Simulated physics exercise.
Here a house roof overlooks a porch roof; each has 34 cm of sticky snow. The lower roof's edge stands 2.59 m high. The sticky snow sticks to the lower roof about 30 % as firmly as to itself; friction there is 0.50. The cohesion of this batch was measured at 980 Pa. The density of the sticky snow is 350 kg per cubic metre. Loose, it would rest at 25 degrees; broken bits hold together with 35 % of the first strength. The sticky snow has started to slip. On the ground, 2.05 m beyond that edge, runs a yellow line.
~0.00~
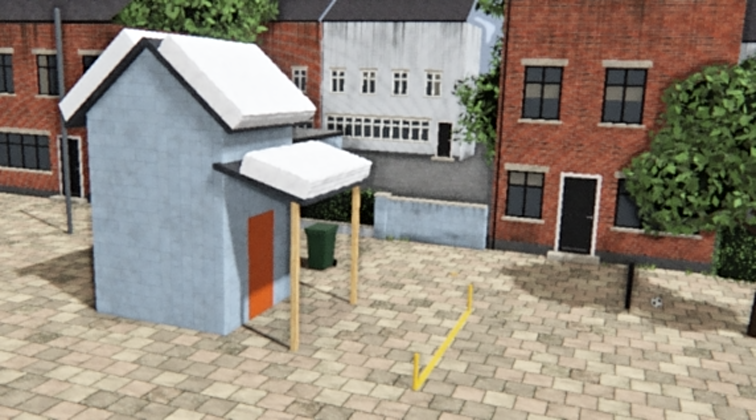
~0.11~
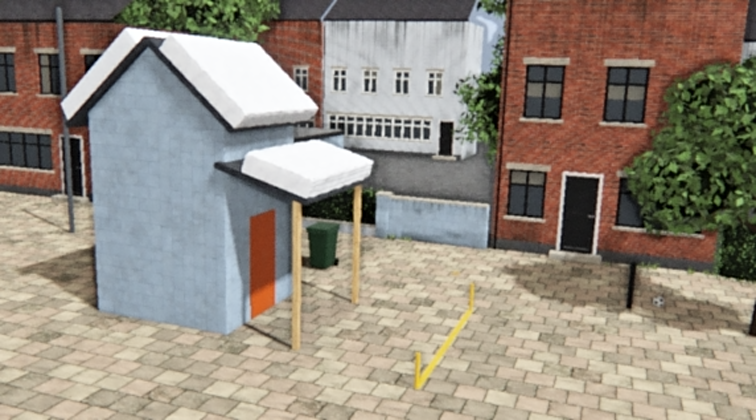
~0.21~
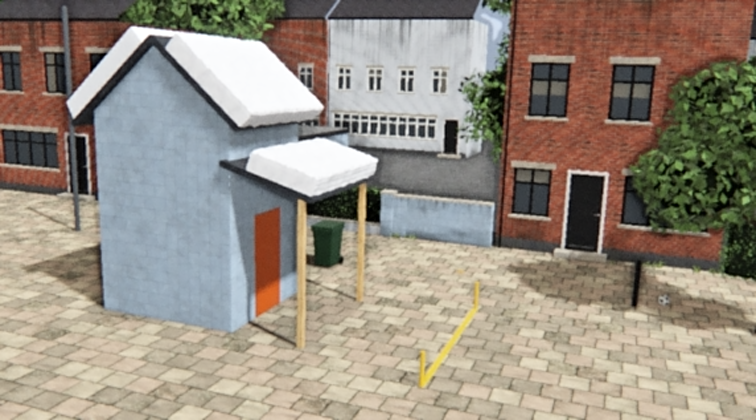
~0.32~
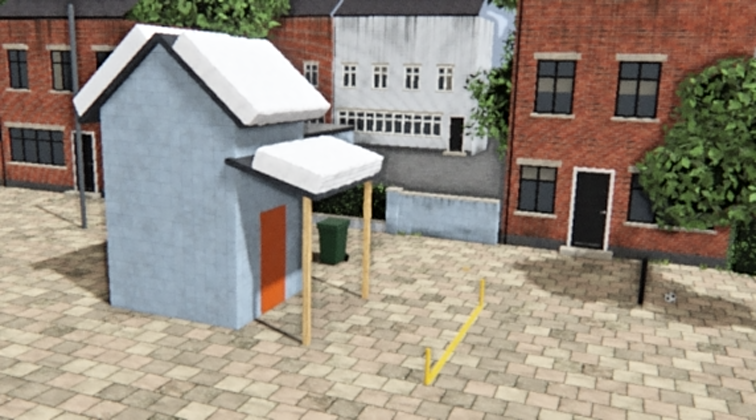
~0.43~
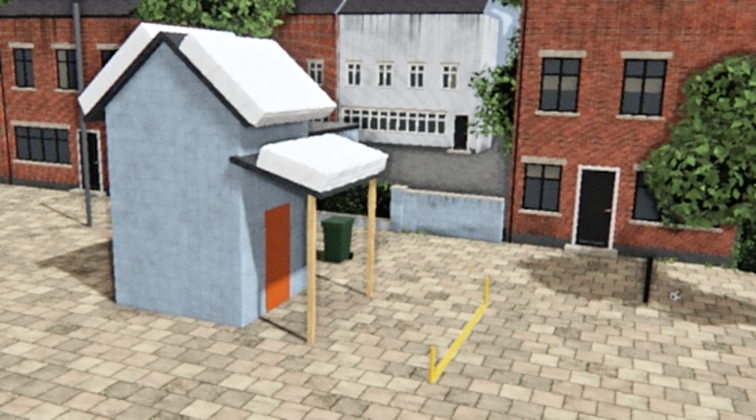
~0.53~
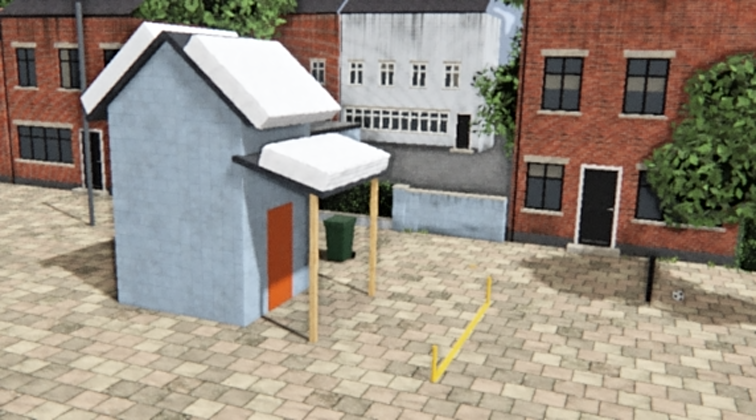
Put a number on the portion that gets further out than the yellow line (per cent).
Close to 0 per cent.
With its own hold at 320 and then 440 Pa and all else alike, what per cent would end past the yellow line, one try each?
In turn about 6 %, 1 %.
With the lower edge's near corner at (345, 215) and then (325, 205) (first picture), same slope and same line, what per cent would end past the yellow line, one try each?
In turn about 0 %, 0 %.
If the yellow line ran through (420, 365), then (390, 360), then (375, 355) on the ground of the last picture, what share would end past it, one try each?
In turn about 0 %, 0 %, 0 %.
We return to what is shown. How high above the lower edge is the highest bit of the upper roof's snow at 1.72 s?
Some 1.7 m.
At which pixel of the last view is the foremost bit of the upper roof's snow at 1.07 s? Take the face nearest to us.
Near (280, 136).
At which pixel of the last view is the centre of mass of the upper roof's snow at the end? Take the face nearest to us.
Near (266, 126).
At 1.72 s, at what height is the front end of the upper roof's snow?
About 3.2 m.
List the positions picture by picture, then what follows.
The first frame shows leading edge of the sticky snow at (234, 109).
The second frame shows leading edge of the sticky snow at (236, 127), its middle shifted 7 mm.
The third frame shows leading edge of the sticky snow at (241, 126), its middle shifted 2.5 cm, 1 % of it past the upper edge, in one piece.
The fourth frame shows leading edge of the sticky snow at (248, 102), its middle shifted 5.5 cm, 3 % of it past the upper edge, in one piece.
The fifth frame shows leading edge of the sticky snow at (254, 105), its middle shifted 9.9 cm, 6 % of it past the upper edge, in one piece.
The sixth frame shows leading edge of the sticky snow at (259, 105), its middle shifted 16 cm, 9 % of it past the upper edge, in one piece.
After 1.07 s, none is below the lower edge and 0 % is past the line.
After 1.72 s, none is below the lower edge and 0 % is past the line.
After 2.36 s, none is below the lower edge and 0 % is past the line.
After 3.00 s, none is below the lower edge and 0 % is past the line.
After 3.10 s, at the end, none is below the lower edge and 0 % is past the line.
